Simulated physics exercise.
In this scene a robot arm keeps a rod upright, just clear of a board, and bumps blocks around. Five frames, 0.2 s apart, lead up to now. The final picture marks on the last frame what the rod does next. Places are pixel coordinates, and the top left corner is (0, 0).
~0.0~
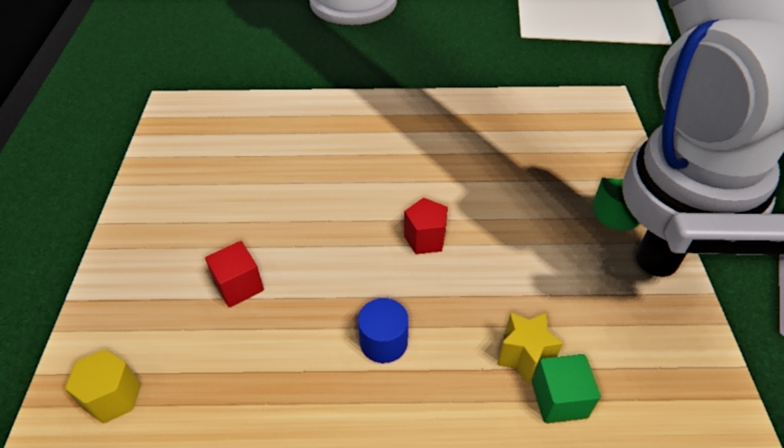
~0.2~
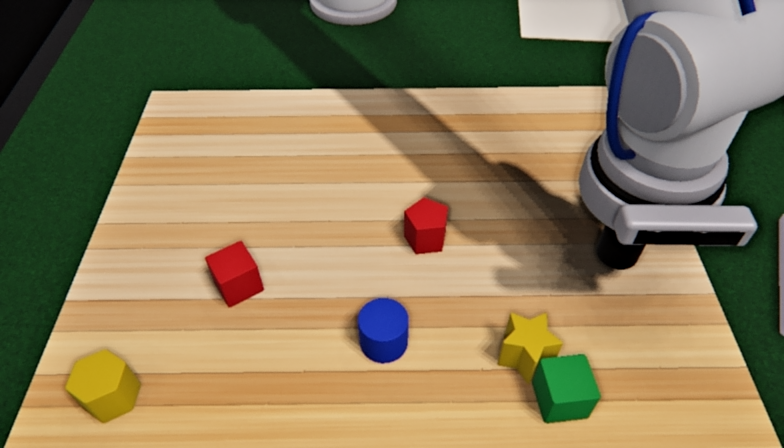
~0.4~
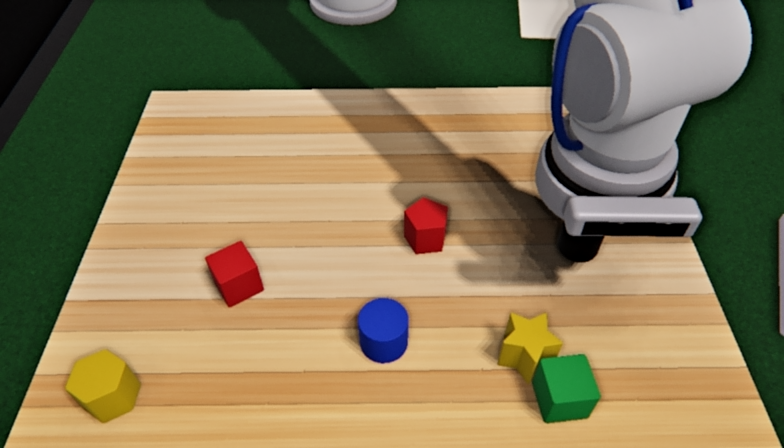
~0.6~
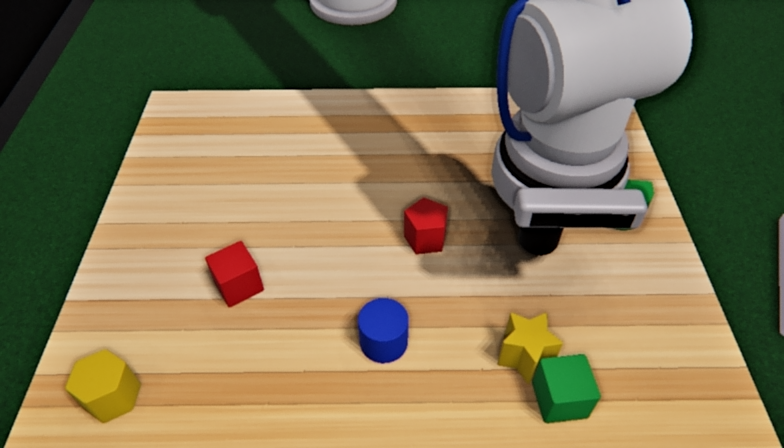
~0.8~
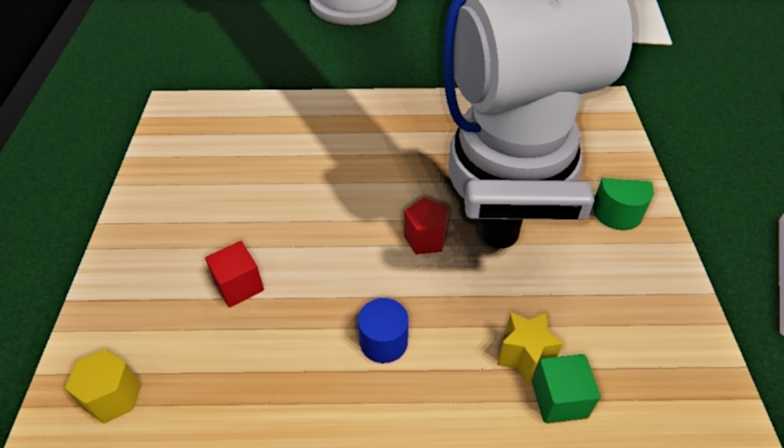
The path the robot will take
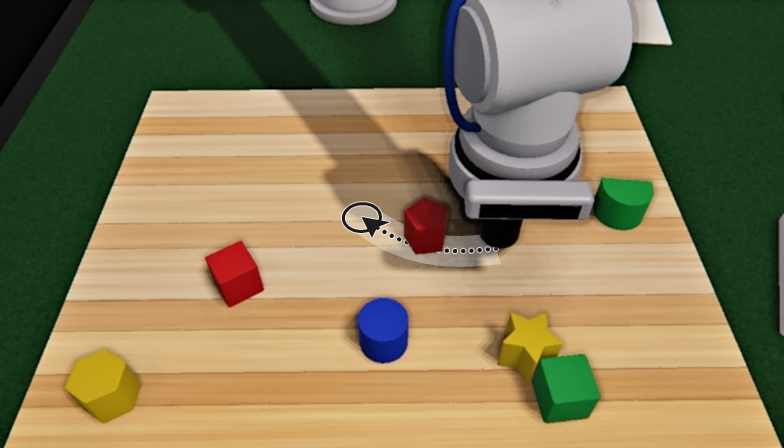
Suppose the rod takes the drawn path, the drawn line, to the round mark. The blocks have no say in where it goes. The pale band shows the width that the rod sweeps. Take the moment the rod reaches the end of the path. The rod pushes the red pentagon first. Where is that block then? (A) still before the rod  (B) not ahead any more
The one that fits is A, still before the rod.
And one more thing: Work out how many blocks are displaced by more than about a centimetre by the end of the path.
Going by the path, one of them shifts by more than about 1 cm.
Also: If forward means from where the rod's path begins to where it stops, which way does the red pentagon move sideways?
Heads right.
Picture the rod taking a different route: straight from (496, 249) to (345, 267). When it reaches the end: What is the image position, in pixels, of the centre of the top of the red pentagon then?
So, by the moment the path ends, you'll find the top centre of the red pentagon at (387, 206).
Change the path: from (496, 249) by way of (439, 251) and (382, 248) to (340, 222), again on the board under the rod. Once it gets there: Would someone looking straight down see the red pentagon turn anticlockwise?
Final answer: No.
Path on the board, from (496, 249) by way of (447, 251) and (400, 239) to (362, 217).
On the path given first. One third of the way, rod at (447, 237); red pentagon at (413, 211), turned 20° clockwise.
Two thirds of the way, rod at (399, 226); red pentagon at (368, 197), turned 35° clockwise.
At the end, rod at (361, 203); red pentagon at (329, 178), turned 20° clockwise.
